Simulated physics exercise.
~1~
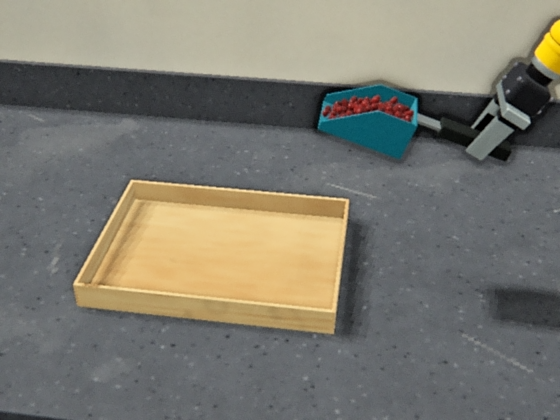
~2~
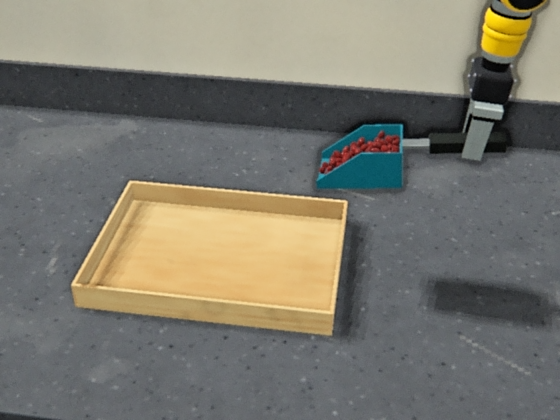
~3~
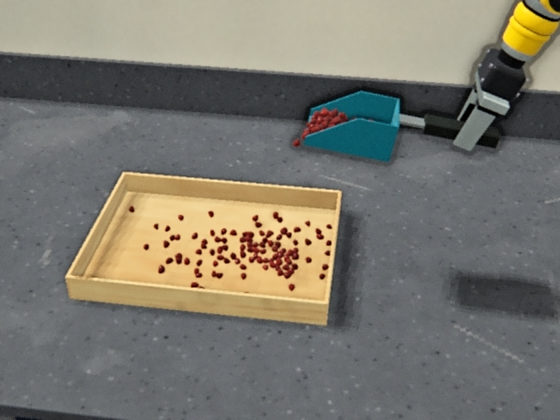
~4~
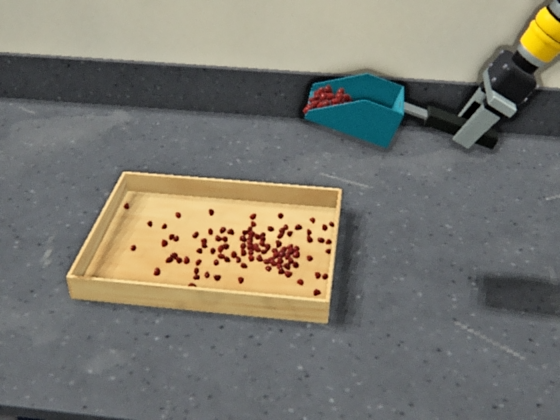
The clip shows a robot arm holding a teal scoop of small dark red beans beside a shallow wooden tray. The scoop lowers and levels, many beans end up scattered across the tray, and it rises and tilts back, still holding some.
